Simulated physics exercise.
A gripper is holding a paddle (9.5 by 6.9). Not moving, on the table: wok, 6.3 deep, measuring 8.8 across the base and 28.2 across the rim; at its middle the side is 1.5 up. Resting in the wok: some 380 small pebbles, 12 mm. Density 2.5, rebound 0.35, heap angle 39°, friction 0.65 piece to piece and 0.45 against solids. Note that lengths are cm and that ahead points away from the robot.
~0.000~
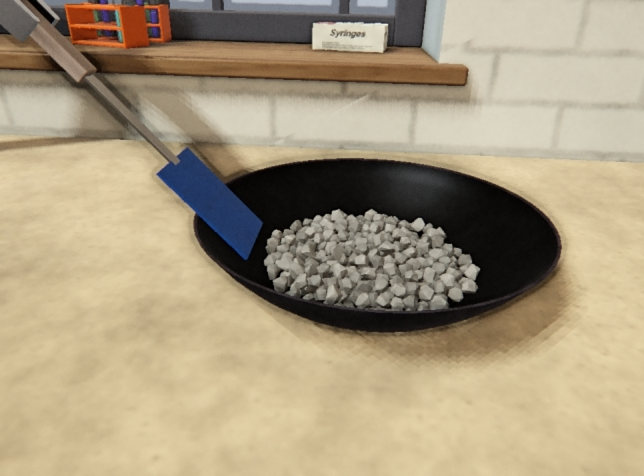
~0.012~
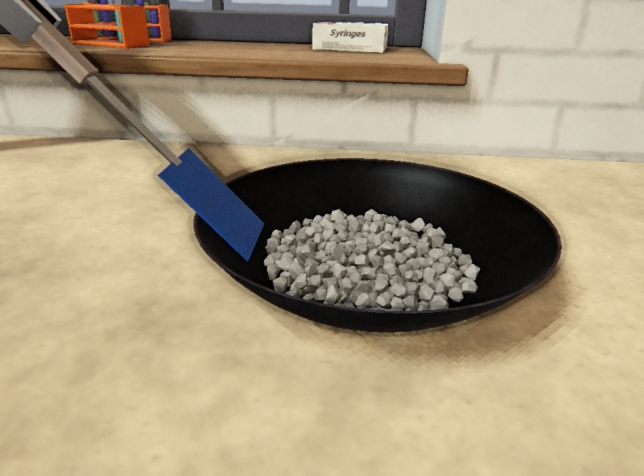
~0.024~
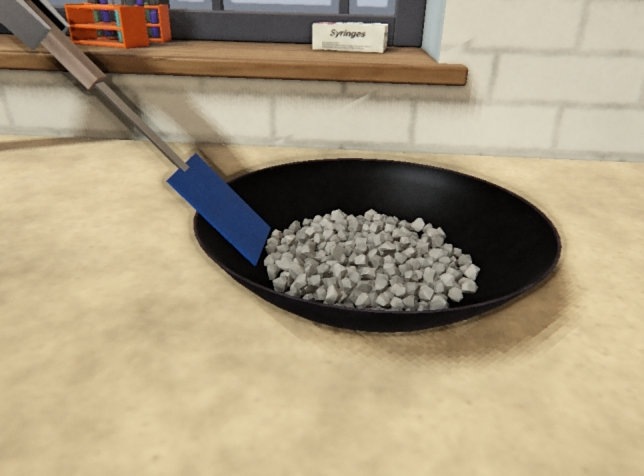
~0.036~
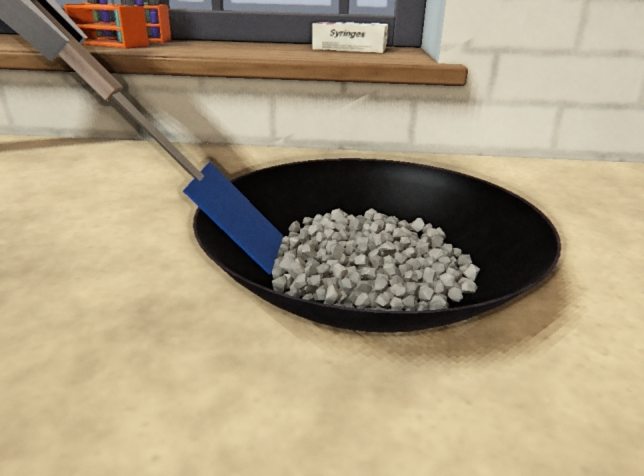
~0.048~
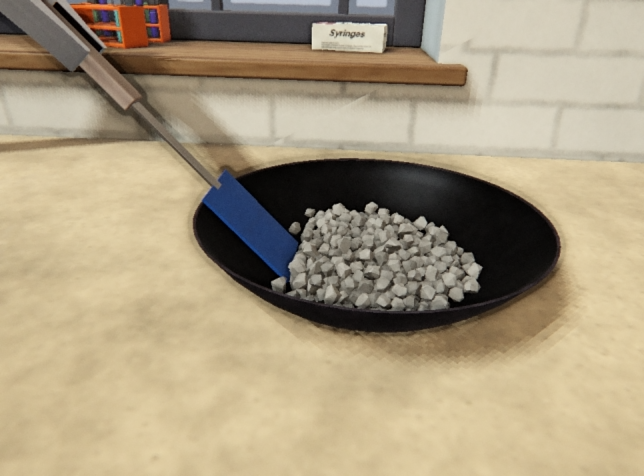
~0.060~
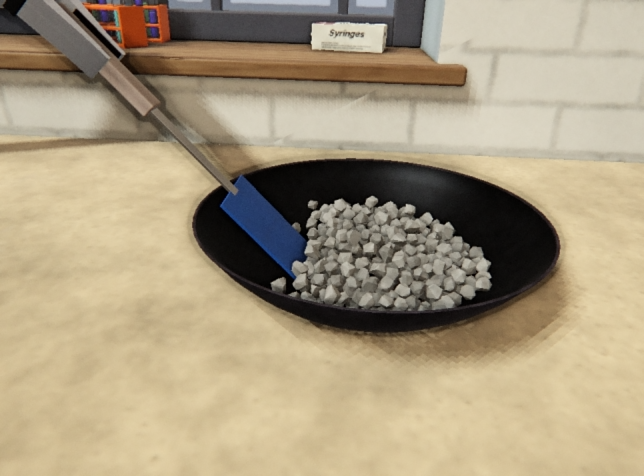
In this clip, a gripper holding a blue paddle lowers it slightly and moves it rightward inside a black wok on a table, nudging the near left side of a pile of small grey pebbles, which shifts slightly right.
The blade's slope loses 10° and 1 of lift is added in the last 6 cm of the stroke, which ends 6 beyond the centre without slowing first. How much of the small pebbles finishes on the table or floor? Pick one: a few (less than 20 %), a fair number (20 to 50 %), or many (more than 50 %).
A few, less than 20 %.
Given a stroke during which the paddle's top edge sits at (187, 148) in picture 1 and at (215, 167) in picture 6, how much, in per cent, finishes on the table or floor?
Around 5 per cent finishes there.
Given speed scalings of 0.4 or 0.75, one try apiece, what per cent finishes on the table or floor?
Try one about 0 %, try two about 5 %.
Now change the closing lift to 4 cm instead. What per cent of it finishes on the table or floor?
Roughly 10 percent of it.
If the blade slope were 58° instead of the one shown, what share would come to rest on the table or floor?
In that case around 5 per cent.
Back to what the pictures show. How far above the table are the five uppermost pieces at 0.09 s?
I'd say close to 6 cm on average.
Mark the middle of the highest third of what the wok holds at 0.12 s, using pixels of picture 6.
It is centred at roughly (434, 235).
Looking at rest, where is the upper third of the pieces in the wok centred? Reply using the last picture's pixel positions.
It is centred near (487, 236) in the last view.
After 0.09 s, sloping 47°, highest piece 7 above the table; 380 in the wok.
After 0.12 s, sloping 44°, highest piece 8 above the table; 380 in the wok.
After 0.33 s, sloping 37°, highest piece 8 above the table; 334 in the wok, 39 on the table or floor, 7 on the blade or in flight.
After 1.38 s, sloping 37°, highest piece 7 above the table; 334 in the wok, 46 on the table or floor.
In the end, 334 in the wok, 46 on the table or floor. That is 12 % on the table or floor.
